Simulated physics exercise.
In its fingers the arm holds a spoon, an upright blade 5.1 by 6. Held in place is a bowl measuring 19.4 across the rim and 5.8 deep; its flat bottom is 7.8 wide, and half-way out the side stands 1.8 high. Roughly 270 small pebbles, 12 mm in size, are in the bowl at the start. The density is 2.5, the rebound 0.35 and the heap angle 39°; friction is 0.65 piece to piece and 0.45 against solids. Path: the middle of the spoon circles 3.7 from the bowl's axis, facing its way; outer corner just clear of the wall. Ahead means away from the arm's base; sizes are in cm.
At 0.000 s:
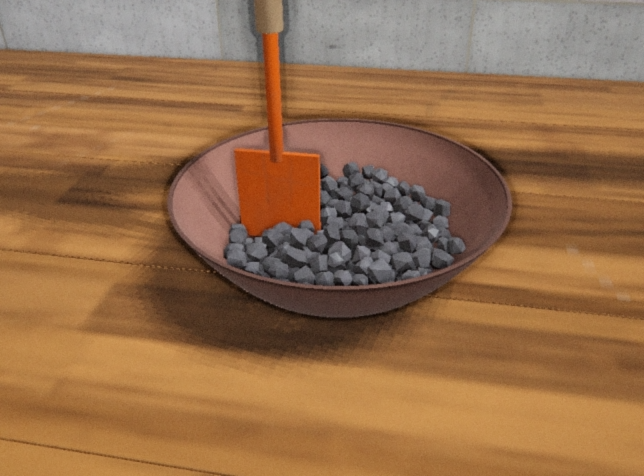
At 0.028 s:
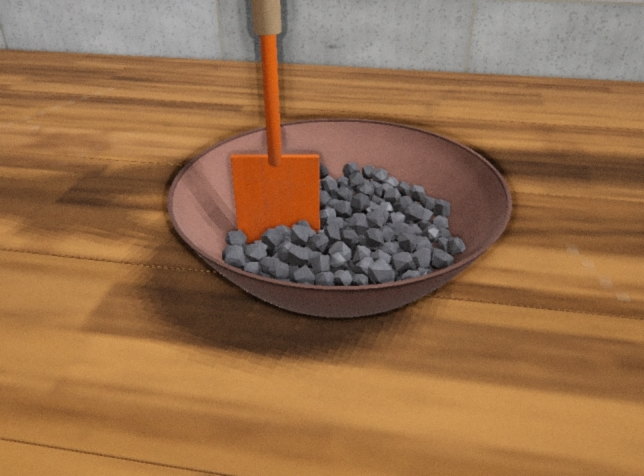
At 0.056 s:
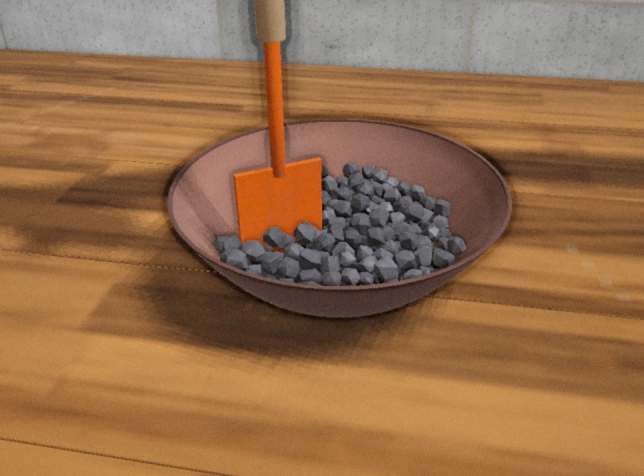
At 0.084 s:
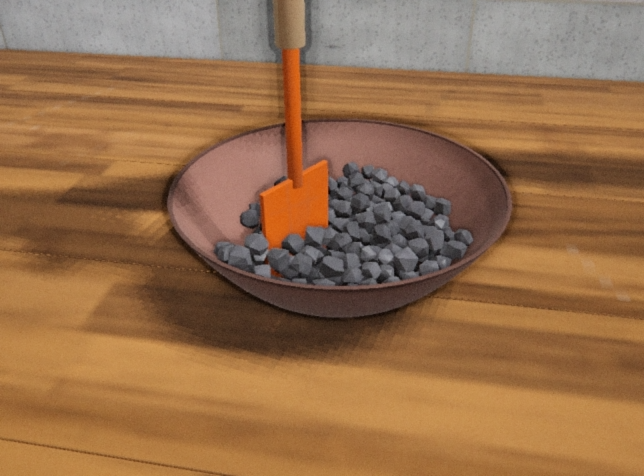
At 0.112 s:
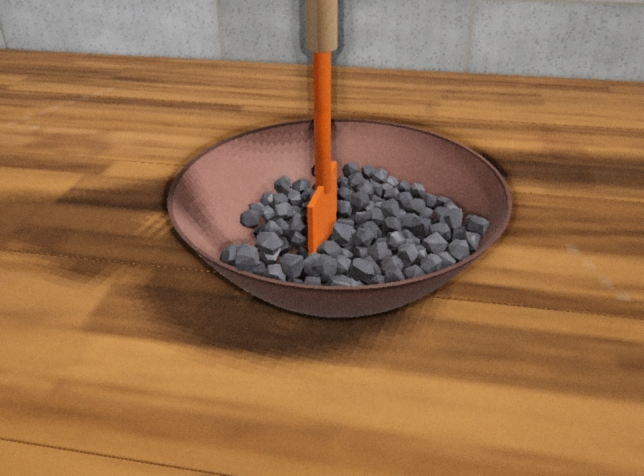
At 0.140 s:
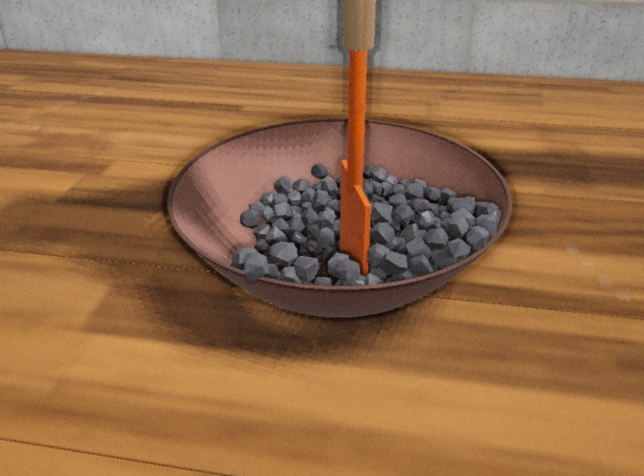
A wide, dusky pink bowl sits on a wooden plank surface before a grey concrete wall, seen from slightly above by a still camera. Dark grey pebbles fill its lower part, and an orange spade-like tool with a tan handle stands upright at the left. The blade turns edge-on as it sweeps rightward through the pebbles to just past the middle, pushing some of them to the right.
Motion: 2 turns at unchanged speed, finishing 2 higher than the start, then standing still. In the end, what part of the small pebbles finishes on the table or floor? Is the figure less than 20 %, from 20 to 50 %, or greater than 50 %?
The figure is from 20 to 50 %.
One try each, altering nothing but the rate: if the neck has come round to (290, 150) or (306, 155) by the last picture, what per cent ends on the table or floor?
Near 5 per cent for the first, near 10 per cent for the second.
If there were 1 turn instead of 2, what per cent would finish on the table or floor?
I'd expect around 25 per cent.
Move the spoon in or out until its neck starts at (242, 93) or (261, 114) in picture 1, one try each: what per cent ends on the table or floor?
Roughly 0 and 35 per cent.
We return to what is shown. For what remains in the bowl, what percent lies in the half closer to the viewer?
I'd put it at roughly 55 per cent.
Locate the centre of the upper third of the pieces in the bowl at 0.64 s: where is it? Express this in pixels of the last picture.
(321, 245).
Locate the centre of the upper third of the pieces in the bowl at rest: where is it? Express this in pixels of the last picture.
The centre sits around (320, 243) in the last picture.
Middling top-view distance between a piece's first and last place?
Somewhere around 8 centimetres.
By 0.39 s, 348° round, highest piece 10 above the table; 205 in the bowl, 42 on the table or floor, 22 in flight or on the tool.
By 0.64 s, 223° round, highest piece 6 above the table; 188 in the bowl, 81 on the table or floor.
By 0.97 s, 0° round, highest piece 5 above the table; 188 in the bowl, 81 on the table or floor.
By 1.67 s, 0° round, highest piece 5 above the table; 188 in the bowl, 81 on the table or floor.
Final count, 188 in the bowl, 81 on the table or floor. That is 30 % on the table or floor.
